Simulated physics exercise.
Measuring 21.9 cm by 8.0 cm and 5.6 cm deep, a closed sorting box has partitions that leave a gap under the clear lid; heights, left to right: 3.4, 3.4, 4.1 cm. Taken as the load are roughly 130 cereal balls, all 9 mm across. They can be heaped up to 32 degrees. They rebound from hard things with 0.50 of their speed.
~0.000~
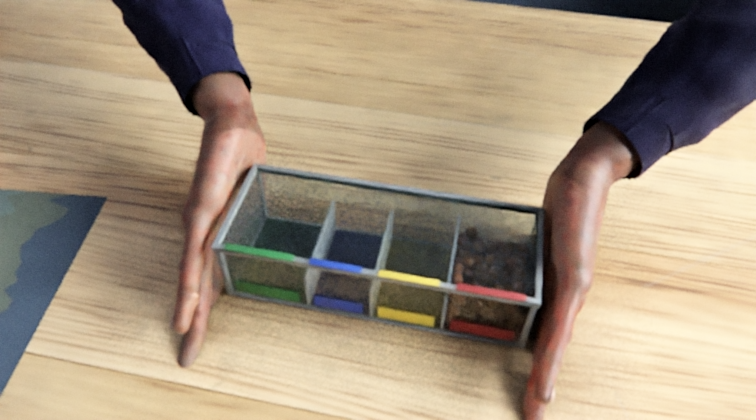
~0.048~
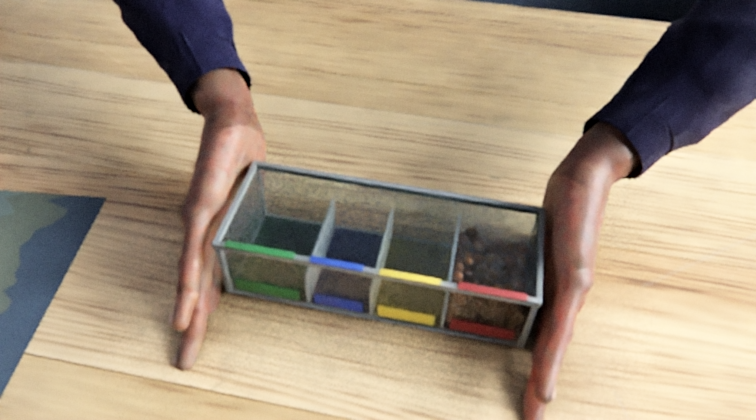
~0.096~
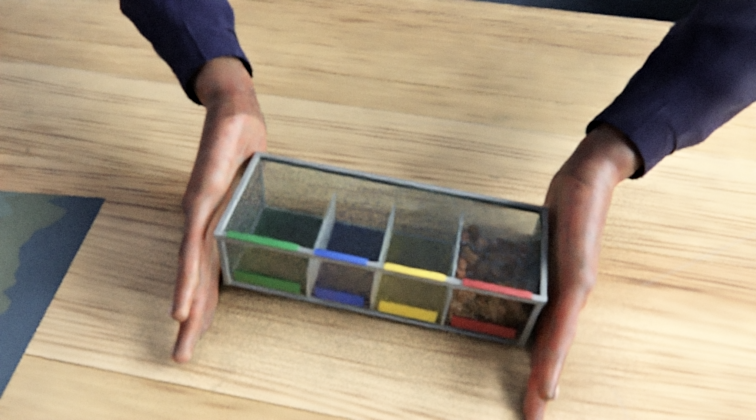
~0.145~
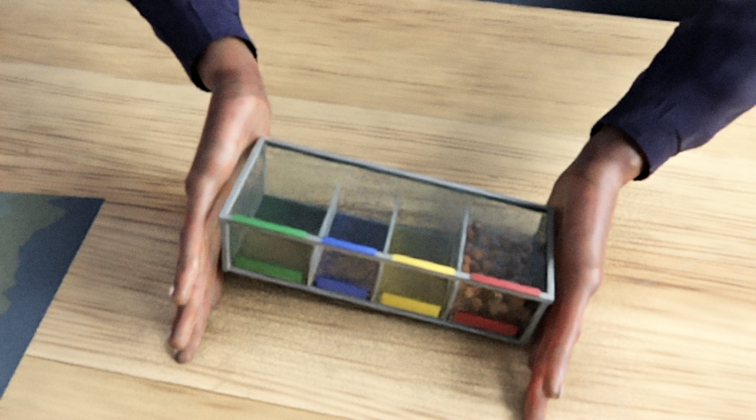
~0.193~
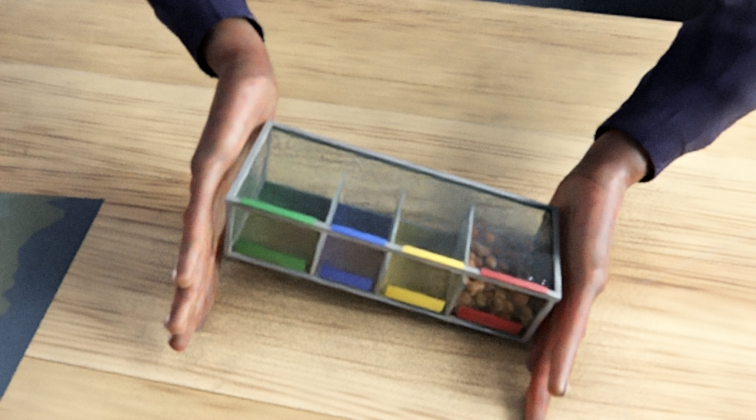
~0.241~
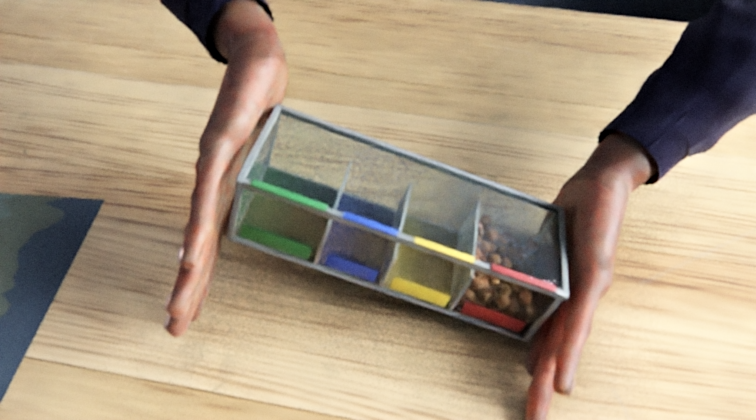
At first, two hands hold a clear-lidded box level on a wooden table, its four sections marked green, blue, yellow and red, with small brown balls in the red one. The hands then tilt it, slightly and then more steeply, raising the left end while the balls stay in the red section.
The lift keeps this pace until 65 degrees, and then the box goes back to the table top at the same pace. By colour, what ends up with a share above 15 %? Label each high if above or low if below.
Red: High; blue: Low; green: Low; yellow: Low.
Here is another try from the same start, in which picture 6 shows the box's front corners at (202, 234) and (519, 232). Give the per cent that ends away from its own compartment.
In that case about 5 percent.
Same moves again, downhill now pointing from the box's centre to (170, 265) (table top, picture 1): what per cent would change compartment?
About 10 per cent.
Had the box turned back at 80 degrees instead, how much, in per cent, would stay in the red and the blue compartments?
In per cent, red 100 and blue 0.
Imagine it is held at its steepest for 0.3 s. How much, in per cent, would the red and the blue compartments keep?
Then, in per cent: Red 100, blue 0.
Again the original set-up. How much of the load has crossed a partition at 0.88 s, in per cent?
Value: Close to 0 %.
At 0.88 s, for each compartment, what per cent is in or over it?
You'd find red at 100, blue at 0, green at 0 and yellow at 0 per cent.
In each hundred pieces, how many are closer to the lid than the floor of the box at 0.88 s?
Something like 10 percent of the pieces.
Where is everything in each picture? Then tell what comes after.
Box tilt 0 degrees, front corners at (220, 246) and (534, 300); red 100 %, in the first frame.
Box tilt 1 degrees, front corners at (220, 243) and (535, 300), in the second frame.
Box tilt 4 degrees, front corners at (221, 233) and (540, 298), lowest corner right back, in the third frame.
Box tilt 8 degrees, front corners at (226, 216) and (547, 296), lowest corner right back, in the fourth frame.
Box tilt 12 degrees, front corners at (233, 199) and (554, 294), lowest corner right back, in the fifth frame.
Box tilt 17 degrees, front corners at (244, 181) and (562, 293), lowest corner right back; red 100 %. Its pace works out near 90 degrees a second, in the sixth frame.
Then, at 0.88 s, tilt 64 degrees; red 100 %.
After 1.31 s, tilt 27 degrees; red 100 %.
After 1.82 s, tilt 0 degrees; red 100 %.
In the end, at 2.2 s, red 100 %, blue 0 %, green 0 %, yellow 0 %.
